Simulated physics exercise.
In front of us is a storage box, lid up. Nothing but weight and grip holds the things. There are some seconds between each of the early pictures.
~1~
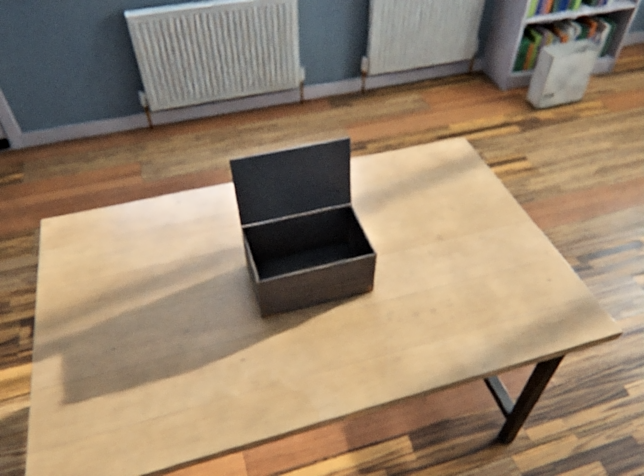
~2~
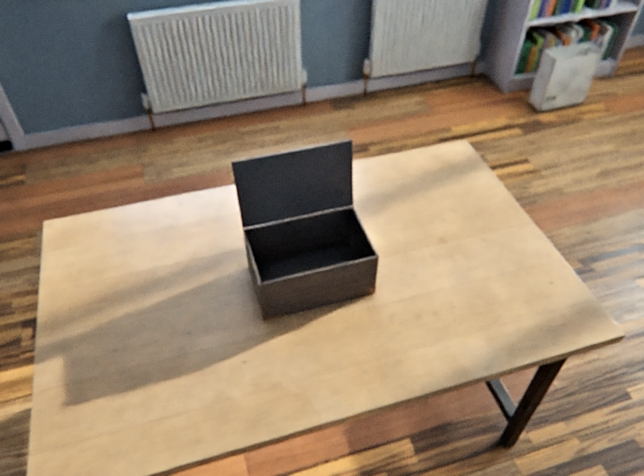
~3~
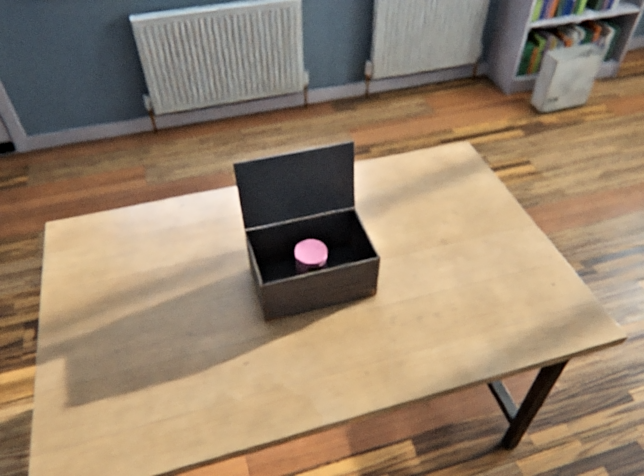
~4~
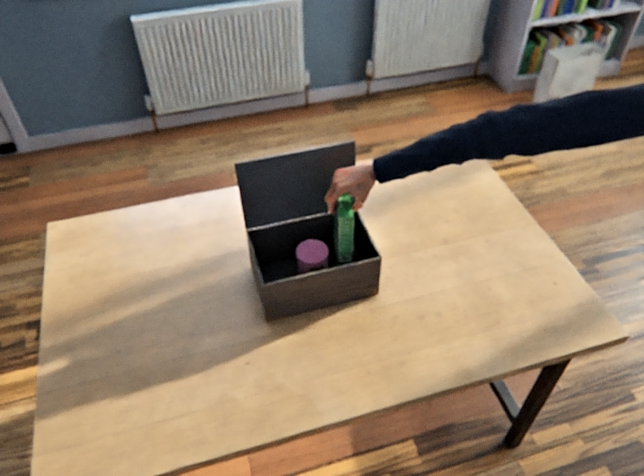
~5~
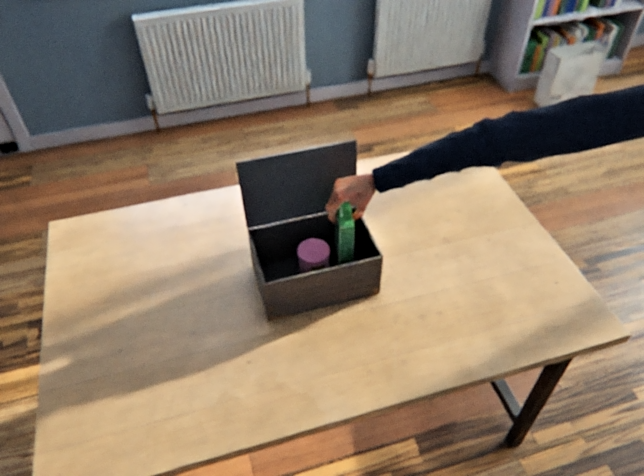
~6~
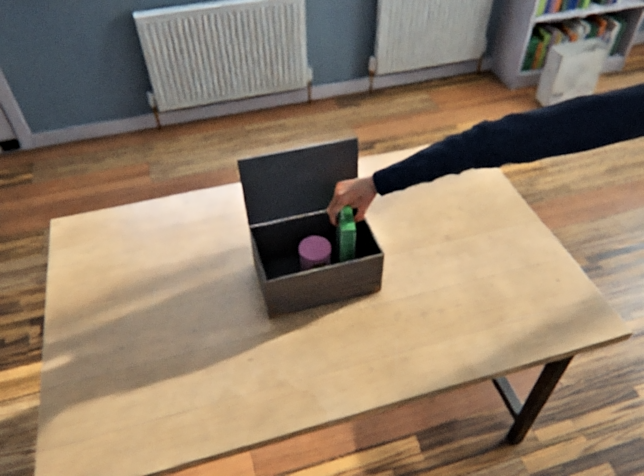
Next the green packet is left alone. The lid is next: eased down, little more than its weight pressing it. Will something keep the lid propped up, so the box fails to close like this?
Yes, it stays propped open.
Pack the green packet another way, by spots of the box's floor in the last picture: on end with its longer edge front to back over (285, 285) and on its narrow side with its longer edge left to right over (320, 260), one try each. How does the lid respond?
First time round it won't go down, and second time round it drops into place.
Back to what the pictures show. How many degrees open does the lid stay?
Near 40° up from the rim.
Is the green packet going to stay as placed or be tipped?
Result: It remains as it was set.
Then, 1.20 s after the last picture, lid starting down.
Then, 1.60 s after the last picture, lid 61° above the rim.
Then, 2.10 s after the last picture, lid 40° above the rim; green packet slid a little near (350, 252).
At rest, lid 38° above the rim; moved from the start, green packet; pink tin in place. Seen from the same camera at the end, green packet near (350, 253).
